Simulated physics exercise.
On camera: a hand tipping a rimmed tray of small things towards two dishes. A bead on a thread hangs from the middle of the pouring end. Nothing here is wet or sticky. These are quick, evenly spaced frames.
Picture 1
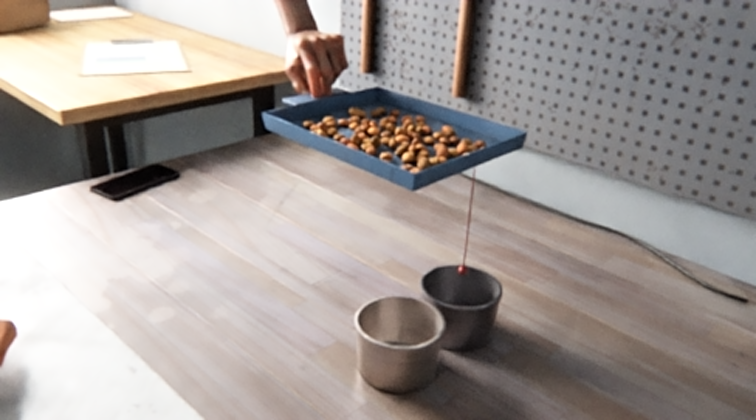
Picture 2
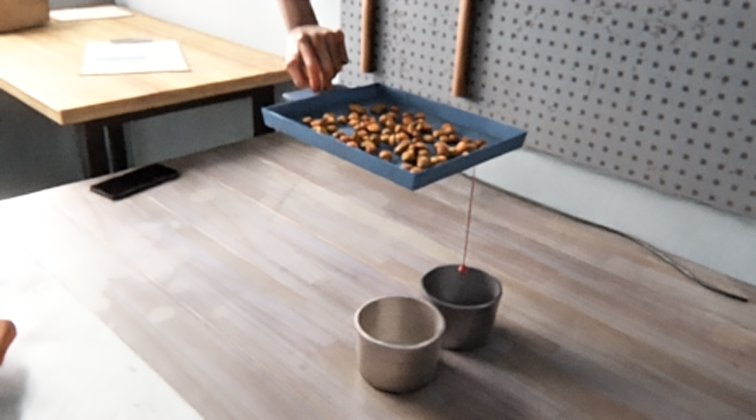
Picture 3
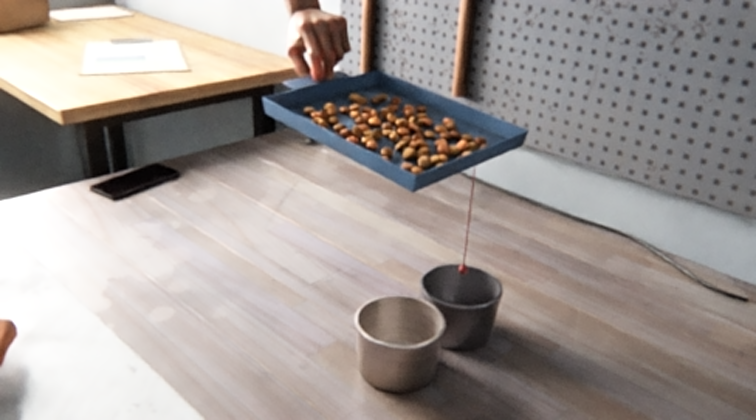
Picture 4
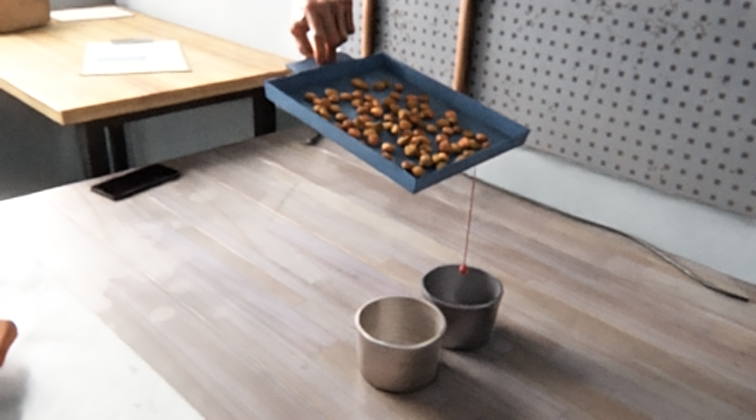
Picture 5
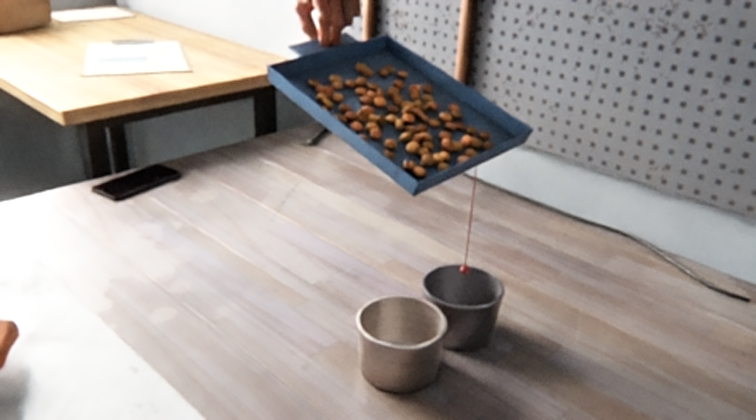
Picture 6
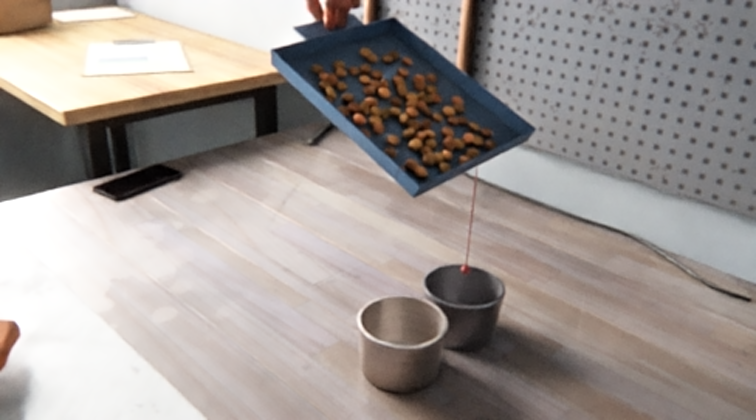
A hand raising the far end of a blue tray of brown kibble, tilting it steadily above two metal dishes.
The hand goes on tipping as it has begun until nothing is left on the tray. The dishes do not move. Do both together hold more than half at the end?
In the dishes lies only the smaller part of it.
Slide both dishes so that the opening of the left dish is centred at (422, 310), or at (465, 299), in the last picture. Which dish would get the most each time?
In turn: The left dish; left.
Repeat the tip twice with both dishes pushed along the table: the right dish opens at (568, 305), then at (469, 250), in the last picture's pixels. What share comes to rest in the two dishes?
The first gives 10 %, the second 0 %.
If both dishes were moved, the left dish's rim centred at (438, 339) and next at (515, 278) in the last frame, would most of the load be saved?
The first try: More than half. The second: Below a half.
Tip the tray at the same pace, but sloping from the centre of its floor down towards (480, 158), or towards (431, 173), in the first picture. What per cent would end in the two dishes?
About 0 and 70 per cent.
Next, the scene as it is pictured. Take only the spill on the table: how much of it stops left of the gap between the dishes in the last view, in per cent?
Close to 10 per cent.
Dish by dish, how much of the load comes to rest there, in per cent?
The left dish has 30 per cent, the right dish has 0.
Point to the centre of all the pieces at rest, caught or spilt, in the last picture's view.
Close to (459, 382).
Just after the last frame, tray tipped steeply; every one on the tray.
A moment on, tray tipped past a quarter turn; roughly half on the tray; about a tenth in the left dish; roughly a quarter outside both; roughly a quarter in the air.
Further on, tray tipped past a quarter turn; roughly a third in the left dish; just a few in the right dish; roughly two thirds outside both.
When it is over, tray tipped past a quarter turn; roughly a third in the left dish; just a few in the right dish; roughly two thirds outside both.
